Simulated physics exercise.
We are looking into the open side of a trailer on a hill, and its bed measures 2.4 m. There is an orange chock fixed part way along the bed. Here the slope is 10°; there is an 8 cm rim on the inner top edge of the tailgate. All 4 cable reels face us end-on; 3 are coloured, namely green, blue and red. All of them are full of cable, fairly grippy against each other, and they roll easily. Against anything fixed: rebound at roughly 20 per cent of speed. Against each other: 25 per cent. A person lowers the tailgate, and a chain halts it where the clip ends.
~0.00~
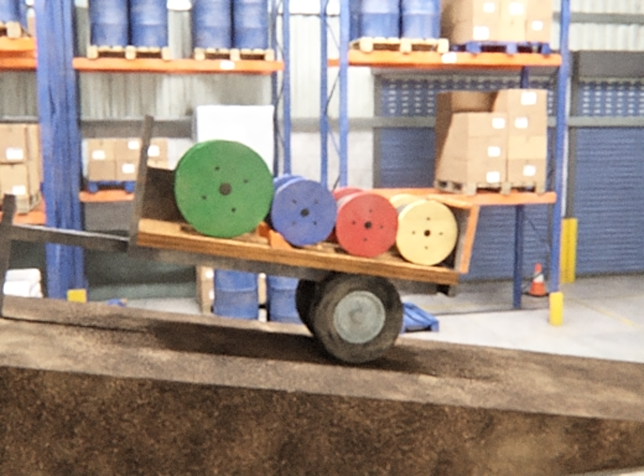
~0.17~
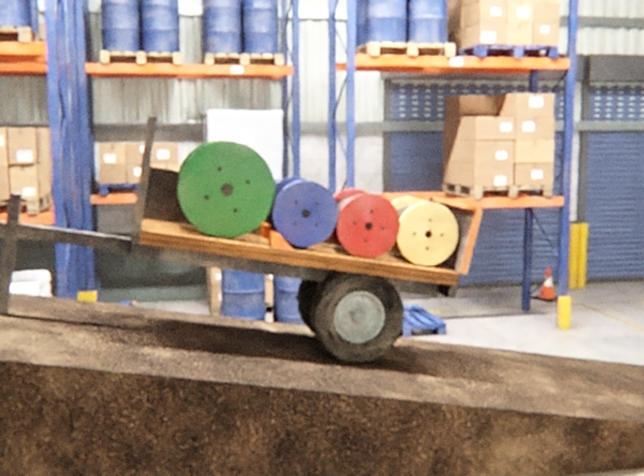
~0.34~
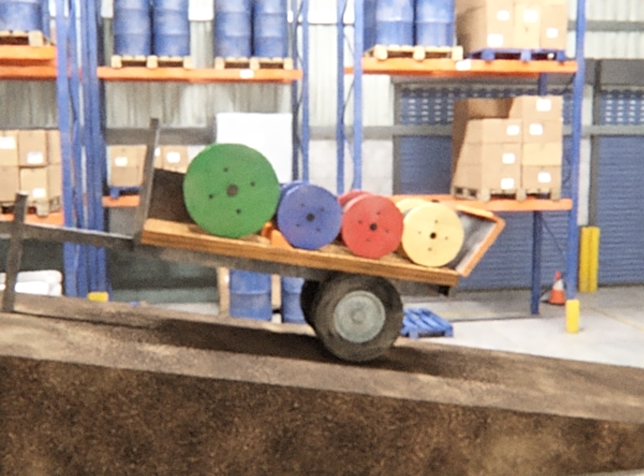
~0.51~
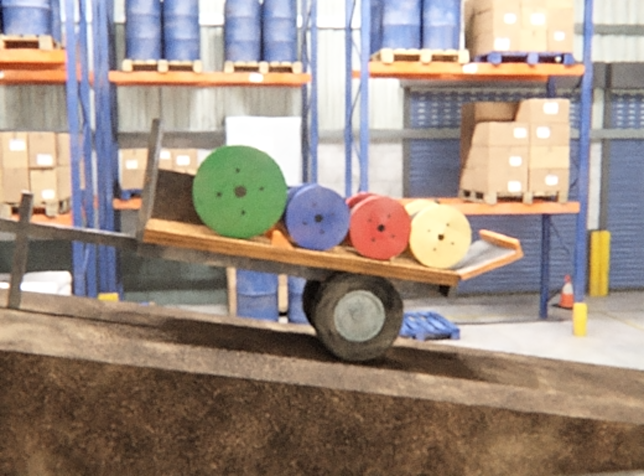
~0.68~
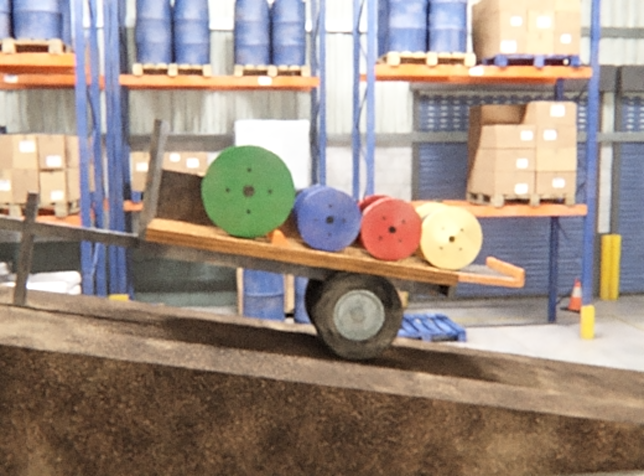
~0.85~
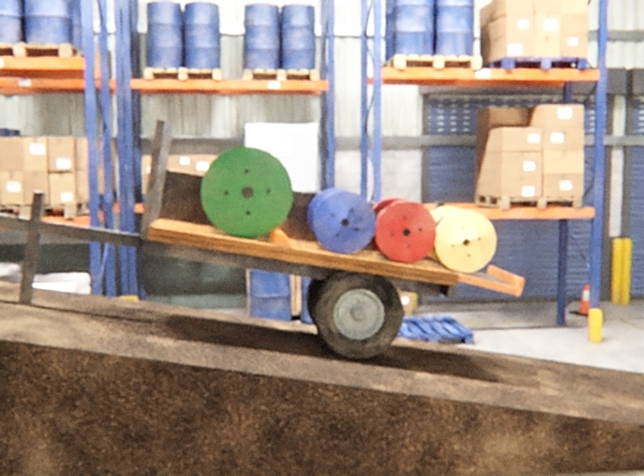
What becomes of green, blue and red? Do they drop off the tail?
The green reel stays with the vehicle, the blue drops off the back, the red drops off the back.
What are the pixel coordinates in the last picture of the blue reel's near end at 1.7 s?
Roughly at (433, 236).
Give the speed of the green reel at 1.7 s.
About 0.1 m/s.
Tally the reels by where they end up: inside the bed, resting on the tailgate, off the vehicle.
1 - 0 - 3.
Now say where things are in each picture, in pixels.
The first picture shows green (226, 189), blue (304, 212), red (367, 225); gate 80° above level, tip at (475, 208); 4 of the 4 make up the bottom layer on the bed.
The second picture shows green (227, 190), blue (306, 213), red (368, 226); gate 77° above level, tip at (479, 210).
The third picture shows green (233, 191), blue (310, 217), red (373, 227); gate 53° above level, tip at (501, 223).
The fourth picture shows green (241, 192), blue (318, 218), red (381, 228); gate 20° above level, tip at (519, 254).
The fifth picture shows green (249, 191), blue (330, 220), red (392, 230); gate 7° below level, tip at (520, 284).
The sixth picture shows green (247, 193), blue (344, 222), red (406, 232); gate 15° below level, tip at (518, 292).
By 1.7 s, green is on the bed, 175 cm short of the hinge, rolling right; blue is on the bed, 20 cm short of the hinge, rolling right; red is on the gate, 30 cm past the hinge, rolling right; 1 of 4 is out.
By 2.8 s, blue is dropping off the gate; red is out on the ground; as before, green; 3 of 4 are out.
Finally (4.5 s), green is on the bed, 175 cm short of the hinge; blue is off the vehicle; red is off the vehicle; 3 of 4 are out.
